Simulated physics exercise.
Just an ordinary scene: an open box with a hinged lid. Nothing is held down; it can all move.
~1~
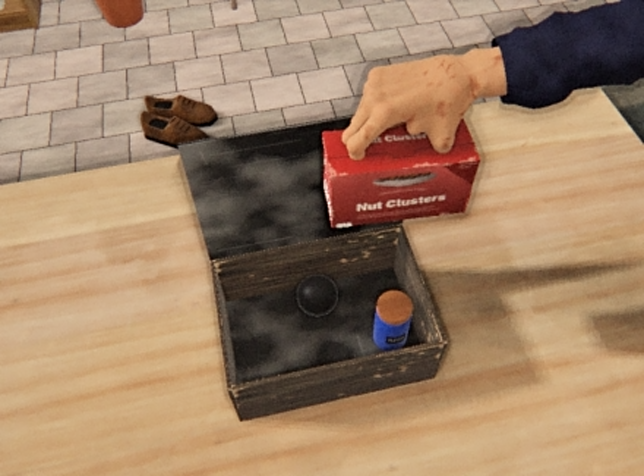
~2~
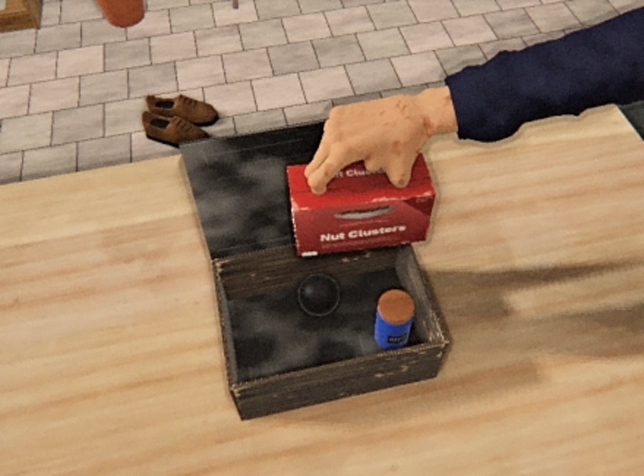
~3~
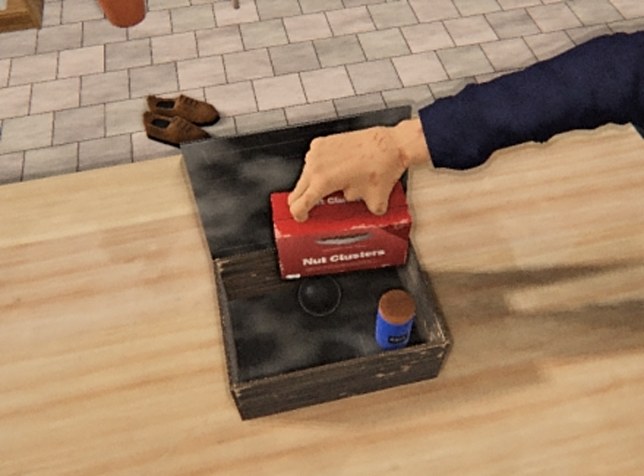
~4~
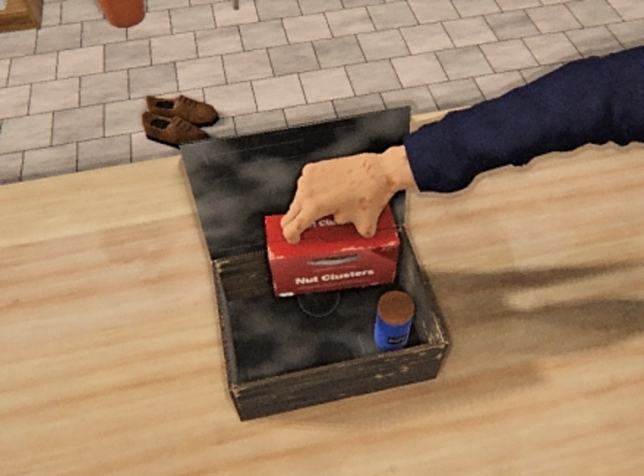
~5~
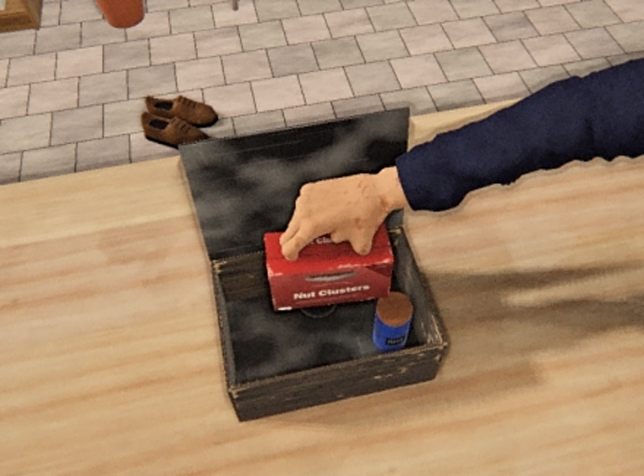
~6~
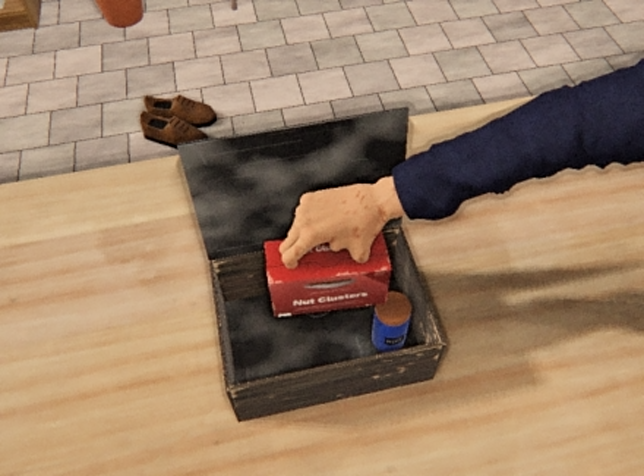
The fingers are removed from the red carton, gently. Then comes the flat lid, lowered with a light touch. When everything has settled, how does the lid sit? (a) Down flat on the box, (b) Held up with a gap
(a) Down flat on the box.
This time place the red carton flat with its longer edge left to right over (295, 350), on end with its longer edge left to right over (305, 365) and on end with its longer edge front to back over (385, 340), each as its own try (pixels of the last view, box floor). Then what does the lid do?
Going in order, the lid comes down all the way, then is left partly open, then is left partly open.
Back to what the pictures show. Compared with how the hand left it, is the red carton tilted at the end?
Well, the red carton ends up skewed.
Then, 0.50 s later than the last frame, red carton on its side near (323, 346); black ball moved a little.
Then, 1.40 s later than the last frame, lid 72° above the rim; red carton on its side near (331, 351); black ball moved about its own width; blue shaker moved a little.
Then, 2.00 s later than the last frame, lid 27° above the rim; red carton on its side near (331, 351); black ball moved about its own width; blue shaker moved a little.
When it is over, lid shut; lying over in the box, red carton; moved from the start, black ball; blue shaker as before. End places, in pixels of the last picture, red carton near (331, 351).
